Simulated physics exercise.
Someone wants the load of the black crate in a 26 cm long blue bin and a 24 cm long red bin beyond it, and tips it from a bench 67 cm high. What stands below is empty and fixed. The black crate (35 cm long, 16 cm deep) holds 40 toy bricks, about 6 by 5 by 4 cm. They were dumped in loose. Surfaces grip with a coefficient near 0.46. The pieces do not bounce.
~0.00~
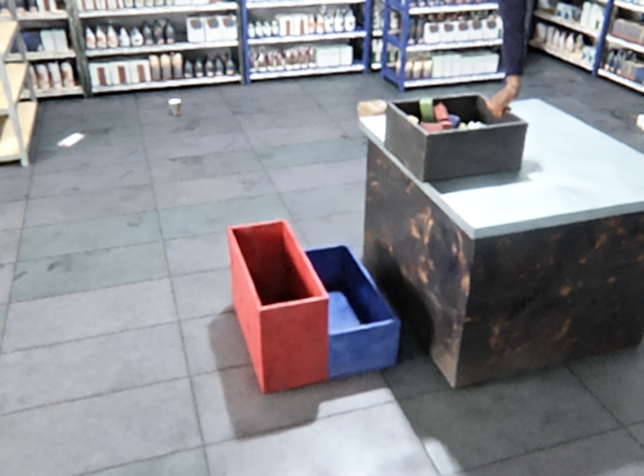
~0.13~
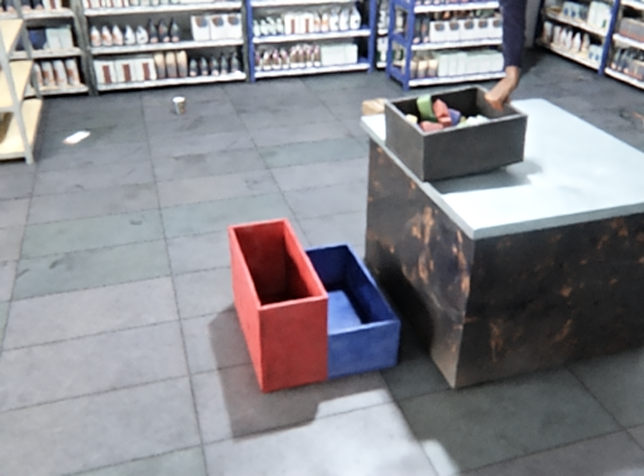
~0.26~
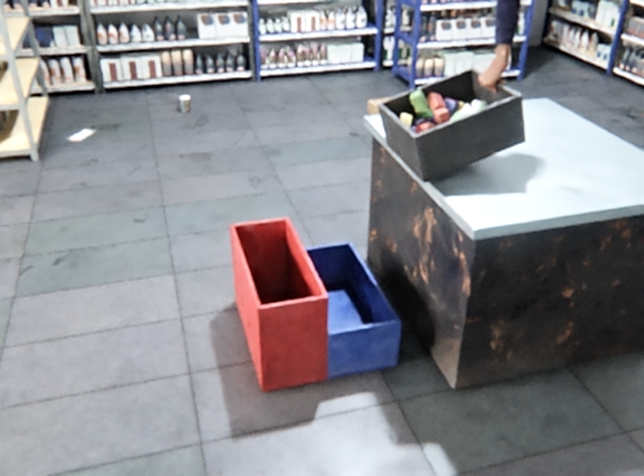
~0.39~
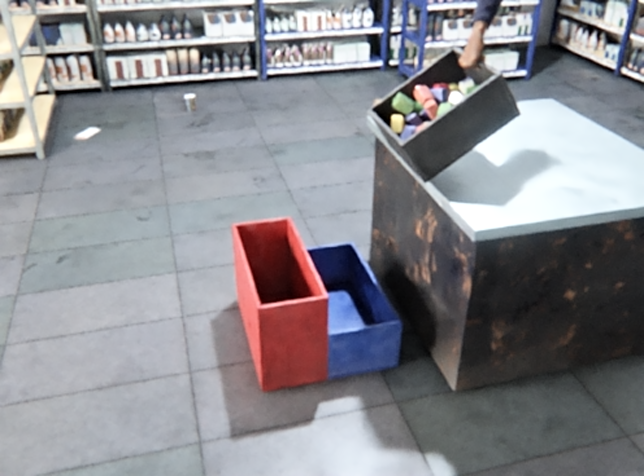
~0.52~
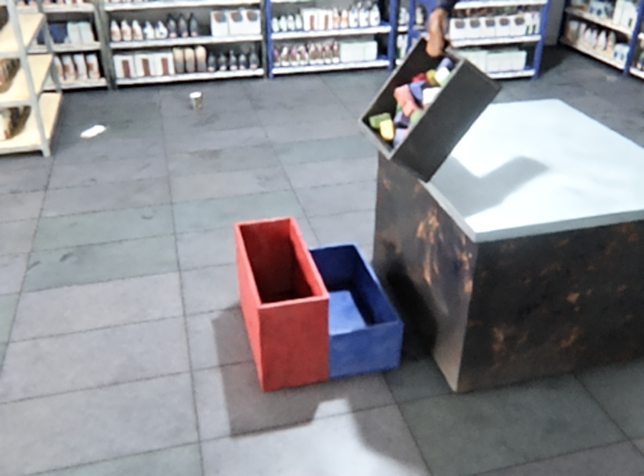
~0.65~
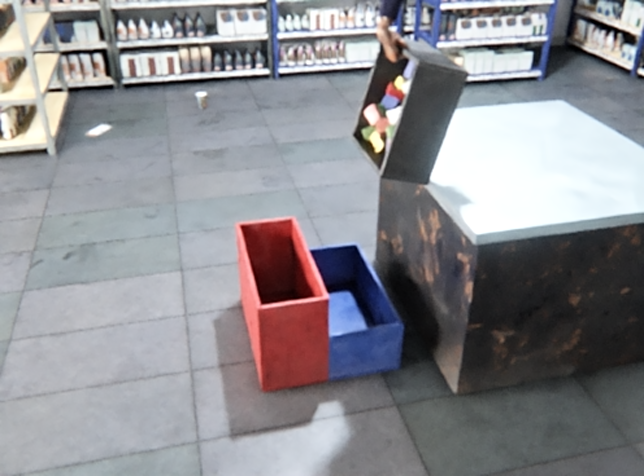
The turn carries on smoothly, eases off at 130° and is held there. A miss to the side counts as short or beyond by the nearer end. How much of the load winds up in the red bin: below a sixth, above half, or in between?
Expect from a sixth to a half of the load in the red bin.
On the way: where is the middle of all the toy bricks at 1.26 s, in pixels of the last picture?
At about (335, 256).
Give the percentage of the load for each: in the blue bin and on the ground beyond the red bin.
About 70 and 0 per cent.
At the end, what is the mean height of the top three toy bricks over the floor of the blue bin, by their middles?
About 11 cm.
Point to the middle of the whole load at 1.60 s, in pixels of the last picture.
At about (332, 319).
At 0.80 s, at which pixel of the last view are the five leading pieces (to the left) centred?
At about (351, 157).
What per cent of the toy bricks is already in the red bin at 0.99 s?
About 0 per cent.
After 0.80 s, tilt 98°; 38 still in the black crate and 2 in the air.
After 0.99 s, tilt 121°; 26 still in the black crate, 1 in the red bin and 13 in the air.
After 1.26 s, tilt 130°; 3 still in the black crate, 9 in the blue bin, 10 in the red bin and 18 in the air.
Outcome (at 1.60 s), 29 in the blue bin and 11 in the red bin. Asked share, 11 of 40, 28 per cent.
